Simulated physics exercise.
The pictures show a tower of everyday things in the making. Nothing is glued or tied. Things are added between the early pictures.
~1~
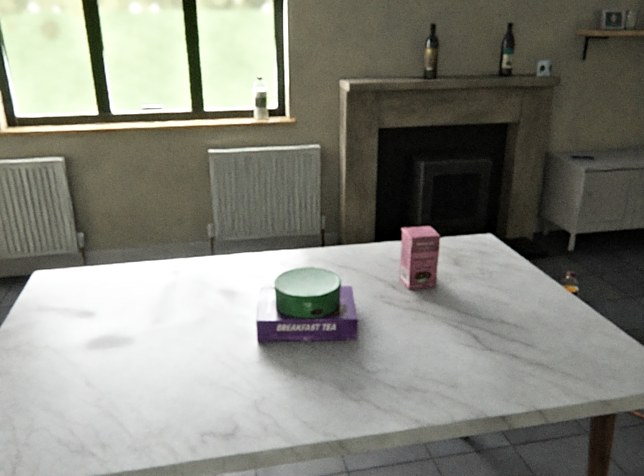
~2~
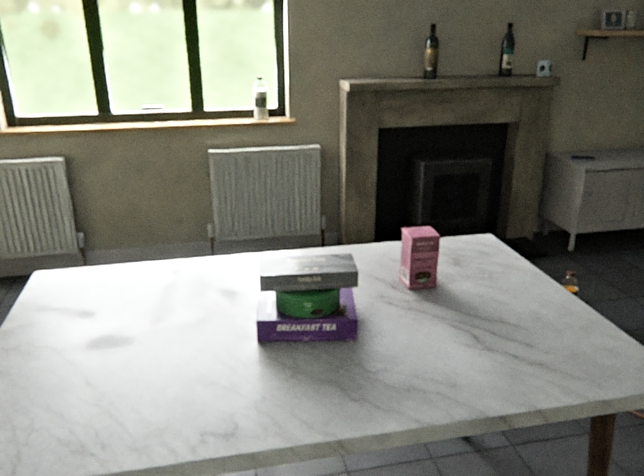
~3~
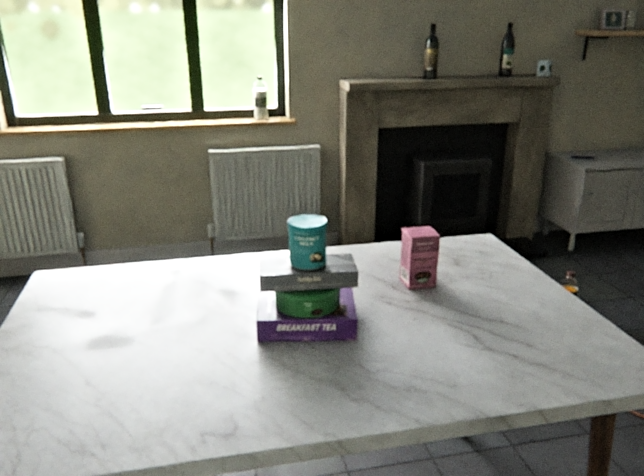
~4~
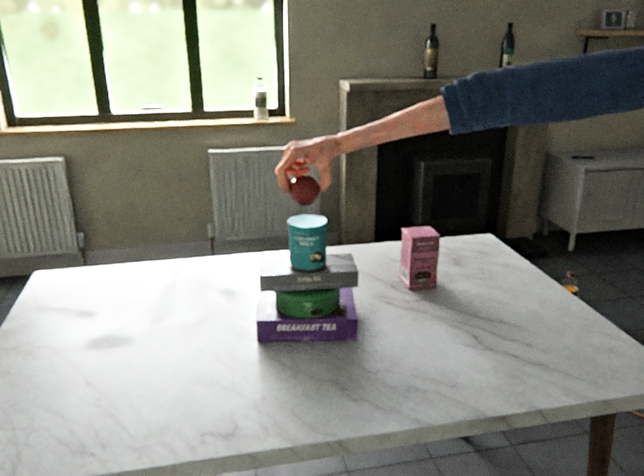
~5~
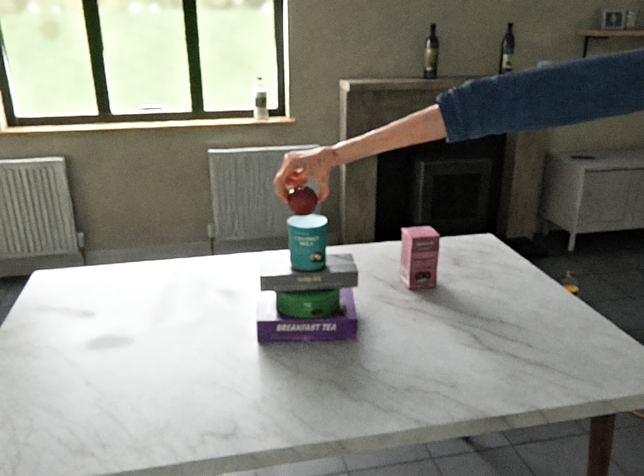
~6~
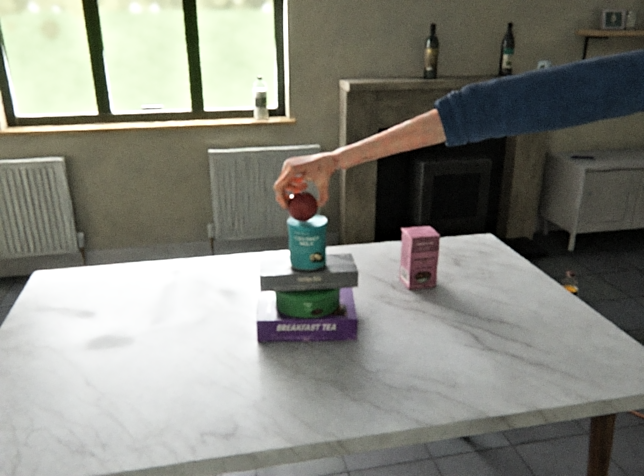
An arm in a blue sleeve reaches in from the right over a white marble table, seen from slightly above by a still camera in a room with a window, radiators and fireplace. On the table, a purple packet, green tub, grey packet and teal can stack up one by one, left of a pink carton. The hand lowers a red tomato slightly onto the can, still gripping it.
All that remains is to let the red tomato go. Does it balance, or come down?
In the end the pile keeps its balance.
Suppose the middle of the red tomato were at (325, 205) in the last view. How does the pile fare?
Then it keeps its balance.
Then, 0.20 s after the last picture, nothing has stirred.
Then, 0.30 s after the last picture, red tomato resting near (303, 207).
At rest, all 6 in place. Seen from the same camera at the end, red tomato near (303, 207). The pile stays up.
